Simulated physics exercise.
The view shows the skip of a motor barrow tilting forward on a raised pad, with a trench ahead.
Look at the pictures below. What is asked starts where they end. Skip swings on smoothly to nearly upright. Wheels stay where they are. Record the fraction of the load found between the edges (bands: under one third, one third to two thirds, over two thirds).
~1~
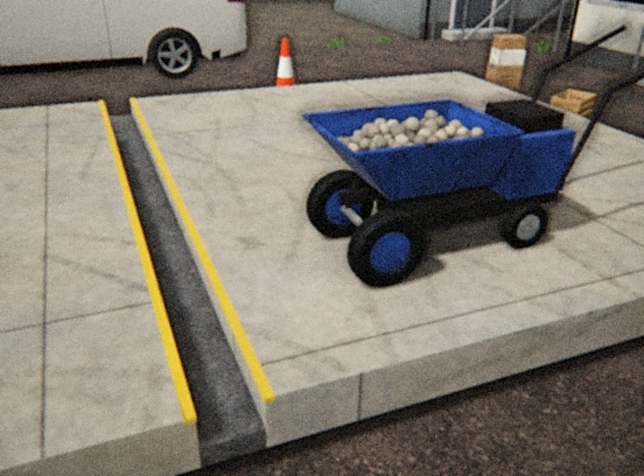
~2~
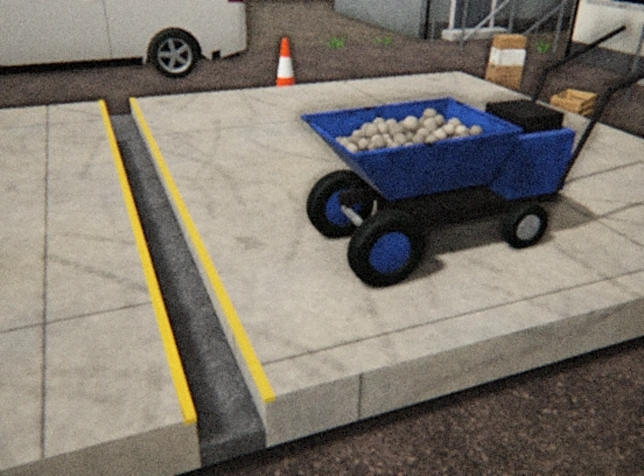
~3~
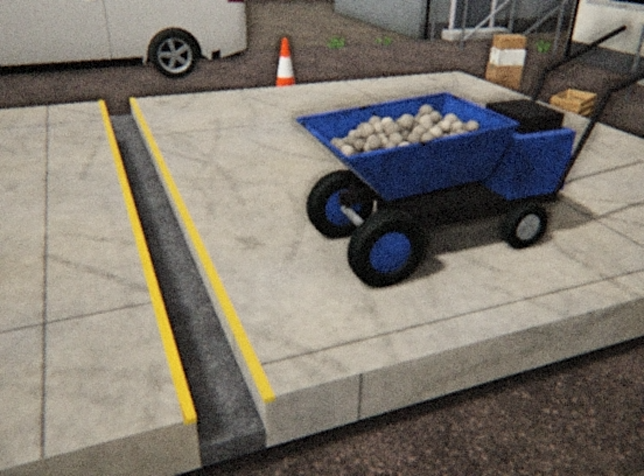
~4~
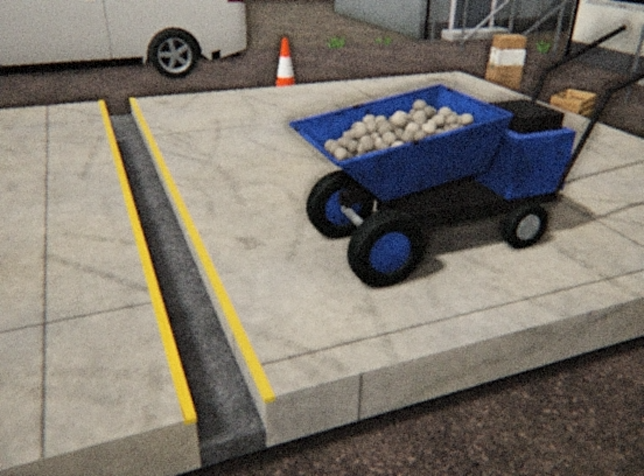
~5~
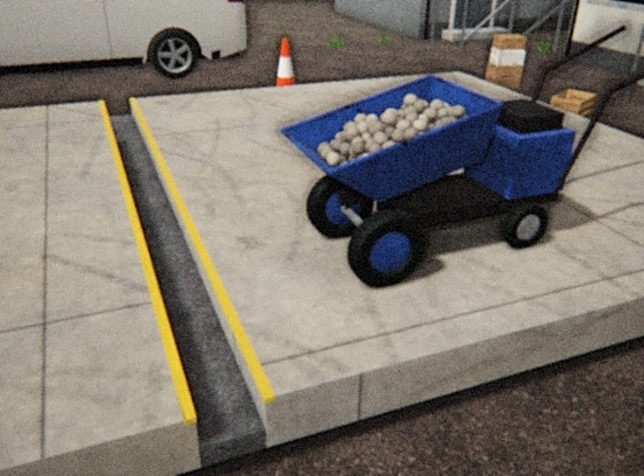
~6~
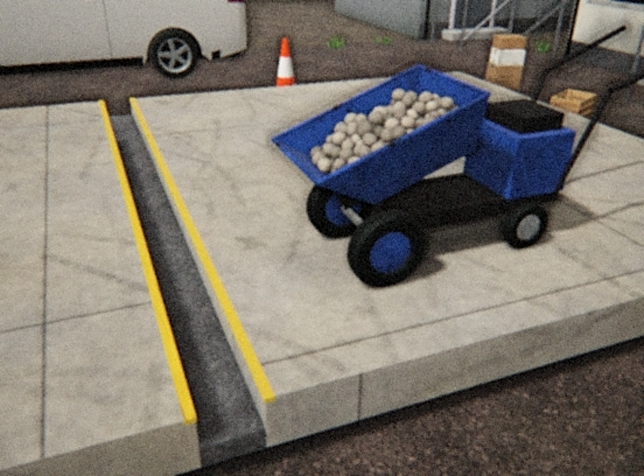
I'd say between one and two thirds of it lands in the trench.
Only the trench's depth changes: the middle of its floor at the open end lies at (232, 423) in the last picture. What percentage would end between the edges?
Some 40 per cent.
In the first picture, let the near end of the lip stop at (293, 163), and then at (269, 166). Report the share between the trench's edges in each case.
The first gives close to 70 per cent and the second 40 per cent.
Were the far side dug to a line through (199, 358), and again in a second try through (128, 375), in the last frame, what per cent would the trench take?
Lab note: Try one about 40 %, try two about 50 %.
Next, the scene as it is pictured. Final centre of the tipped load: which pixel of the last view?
Somewhere around (207, 296) in the final view.
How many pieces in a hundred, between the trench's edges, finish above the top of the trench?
Roughly 5 %.
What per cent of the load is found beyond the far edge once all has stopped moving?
About 0 per cent.
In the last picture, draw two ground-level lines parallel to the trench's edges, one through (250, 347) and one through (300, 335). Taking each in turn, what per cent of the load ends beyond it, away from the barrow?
Near 50 % and 70 %.
Soon, skip tipped steeply; all in the skip.
A while on, skip tipped right over; about two thirds in the skip; about a quarter short of the trench; a small part in or heaped over the trench; a stray few falling.
Towards the end, skip tipped right over; about a quarter in the skip; about a quarter short of the trench; about half in or heaped over the trench; a stray few beyond it.
Finally, skip tipped right over; about a quarter in the skip; about a quarter short of the trench; about half in or heaped over the trench; a stray few beyond it.
